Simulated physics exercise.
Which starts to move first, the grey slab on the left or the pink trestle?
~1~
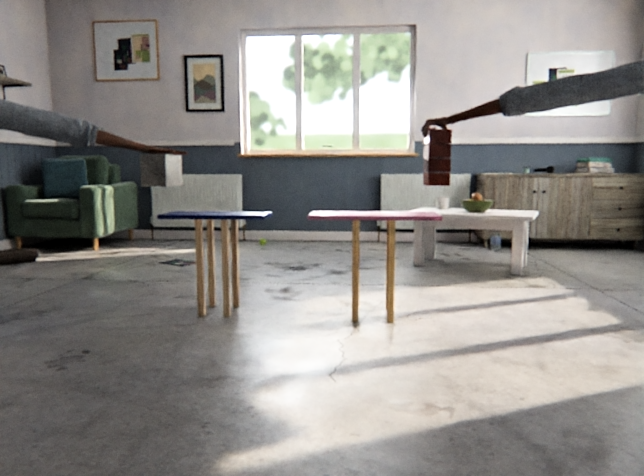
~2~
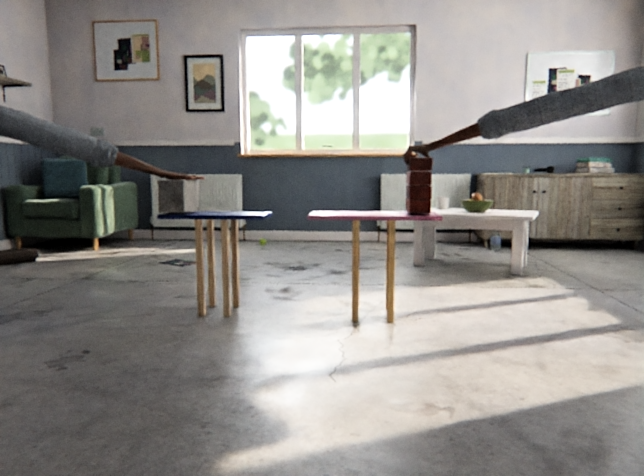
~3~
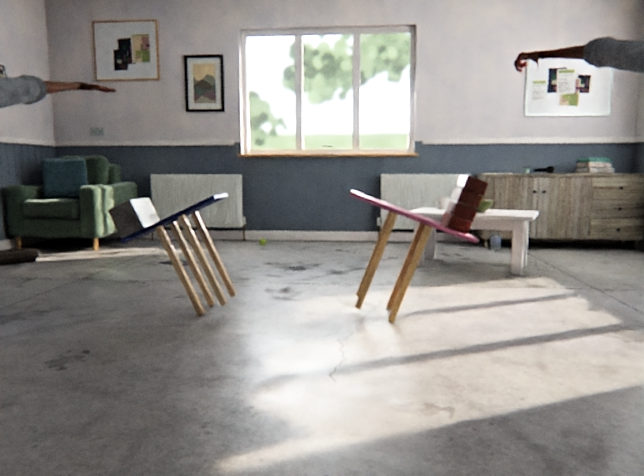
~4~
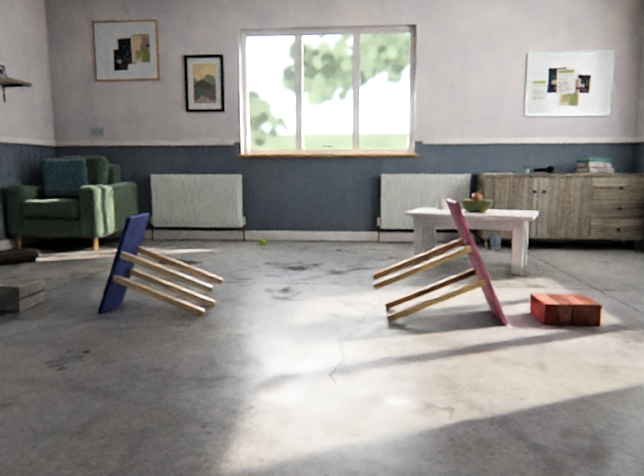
The grey slab moves first, as the hand lowers it toward the blue stand while the pink trestle is still standing in place. The trestle only starts to tip later.
In the video, two hands lower a grey slab onto the left edge of a blue plant stand and red bricks onto the right edge of a pink trestle, then let go; both stands tip outward and end up toppled, their loads on the floor.
